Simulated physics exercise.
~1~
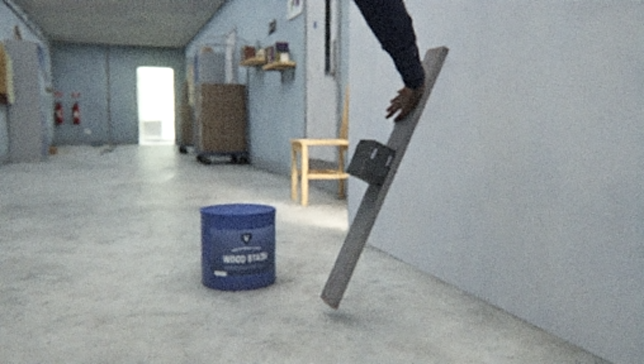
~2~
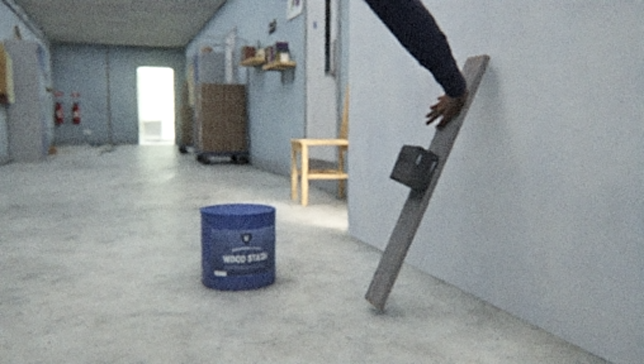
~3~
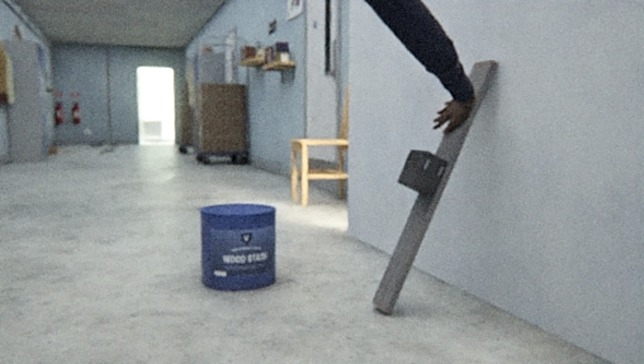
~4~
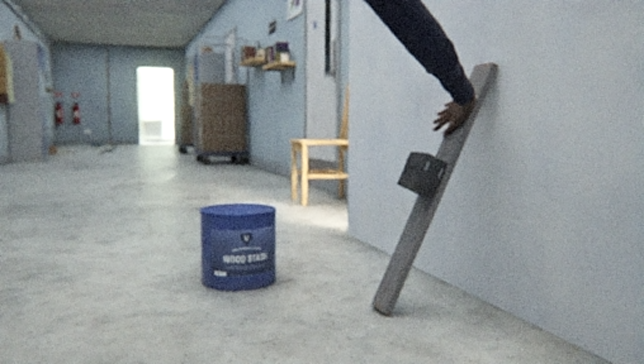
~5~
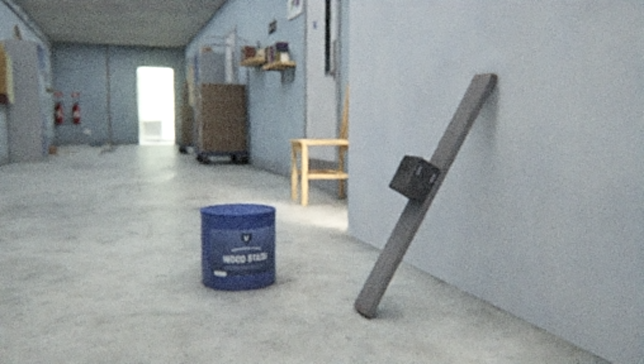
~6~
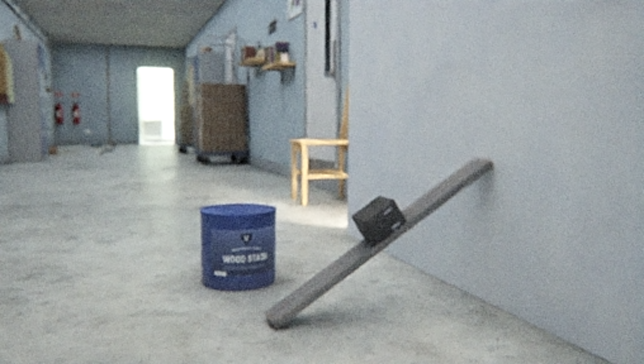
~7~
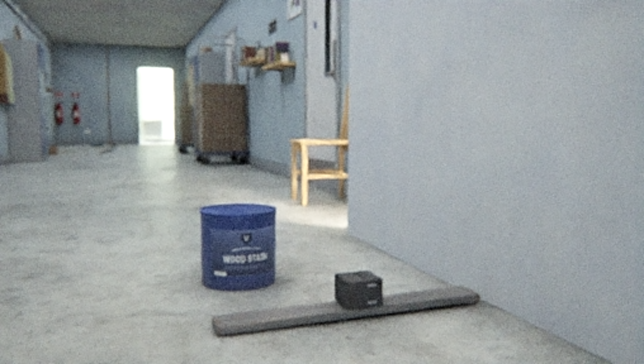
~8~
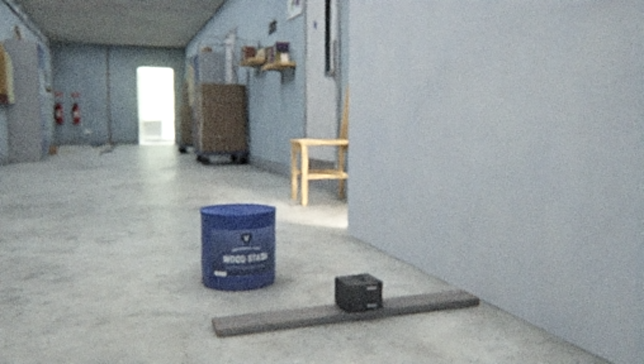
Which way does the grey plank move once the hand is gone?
It moves down, sliding along the wall as its foot slips out to the left, until it lies on the floor.
